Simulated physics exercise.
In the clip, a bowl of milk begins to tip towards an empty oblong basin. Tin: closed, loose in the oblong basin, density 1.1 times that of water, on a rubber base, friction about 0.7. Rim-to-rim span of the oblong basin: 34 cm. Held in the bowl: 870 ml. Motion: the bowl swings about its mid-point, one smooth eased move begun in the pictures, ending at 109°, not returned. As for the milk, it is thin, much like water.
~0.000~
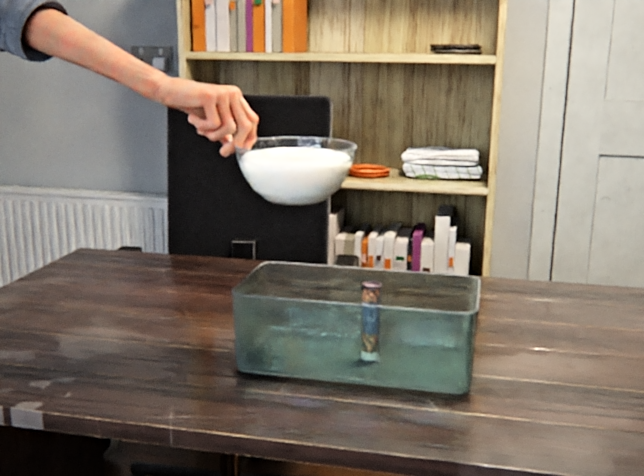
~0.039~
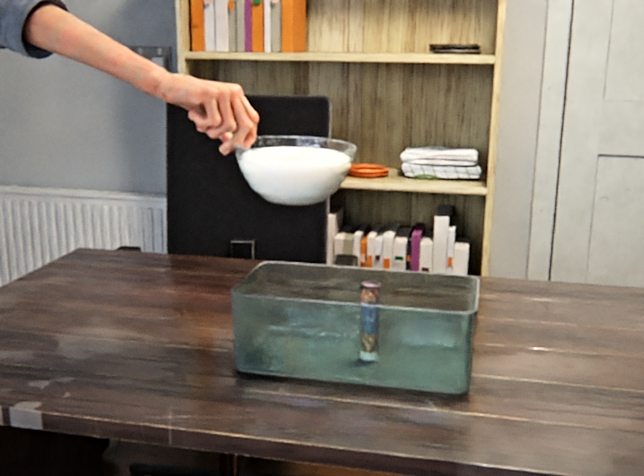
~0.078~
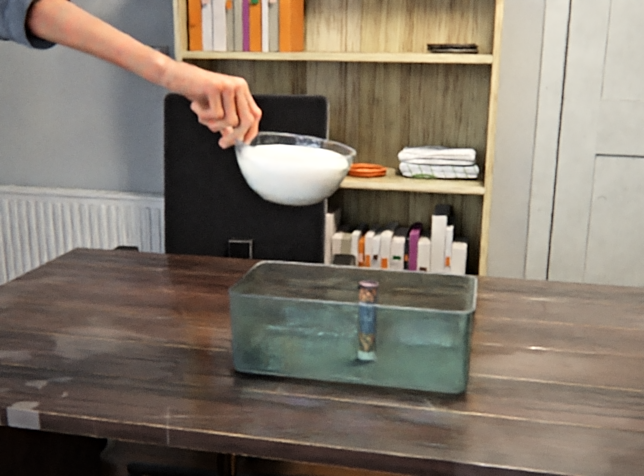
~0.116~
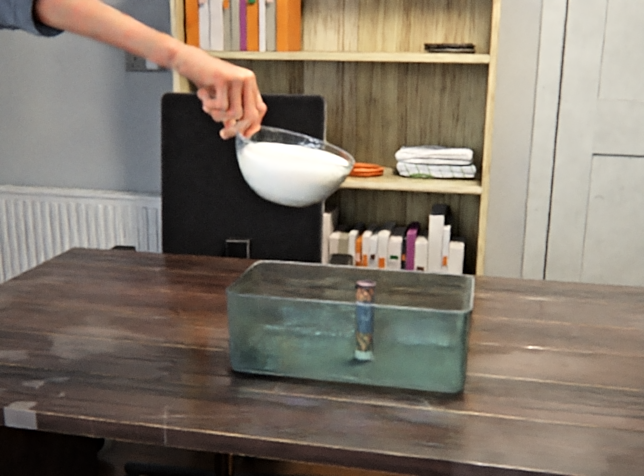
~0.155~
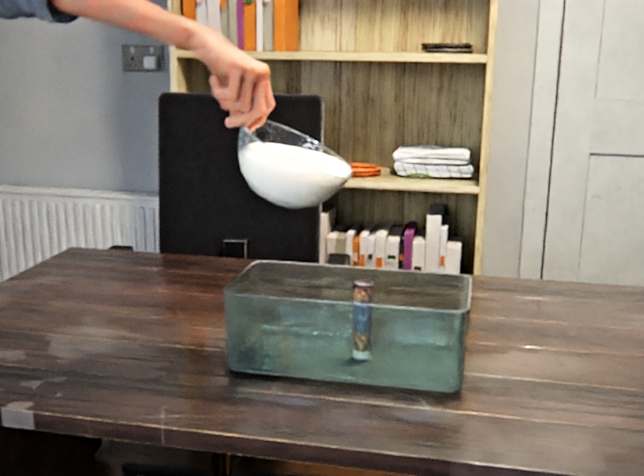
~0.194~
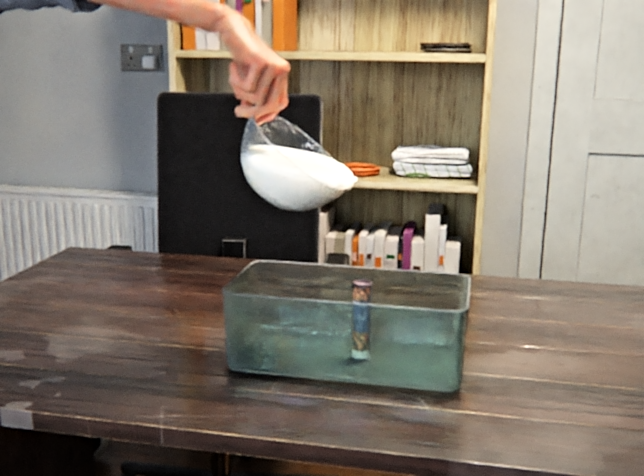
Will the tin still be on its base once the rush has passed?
Yes, it is still upright.
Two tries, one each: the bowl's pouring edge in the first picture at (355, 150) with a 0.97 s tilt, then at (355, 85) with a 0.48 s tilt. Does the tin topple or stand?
First it stays on its base; then it stays on its base.
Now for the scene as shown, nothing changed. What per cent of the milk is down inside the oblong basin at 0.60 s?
Roughly 90 percent of it.
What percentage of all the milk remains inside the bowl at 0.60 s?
Remaining share: Approx. 0 %.
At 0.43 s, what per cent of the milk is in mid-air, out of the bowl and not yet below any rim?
Near 44 per cent of it all.
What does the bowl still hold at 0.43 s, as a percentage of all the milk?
Fraction remaining: Approx. 5 per cent.
After 0.43 s the tilt is 106° and 5 per cent is still to pour; the tin stands where it began.
After 0.60 s the tilt is 109° and 0 per cent is still to pour; the tin stands 1 cm from where it began.
After 0.78 s the tilt is 109° and 0 per cent is still to pour; the tin stands 2 cm from where it began.
After 0.98 s the tilt is 109° and 0 per cent is still to pour; the tin leans 5°.
In the end the tin stands 1 cm from where it began.
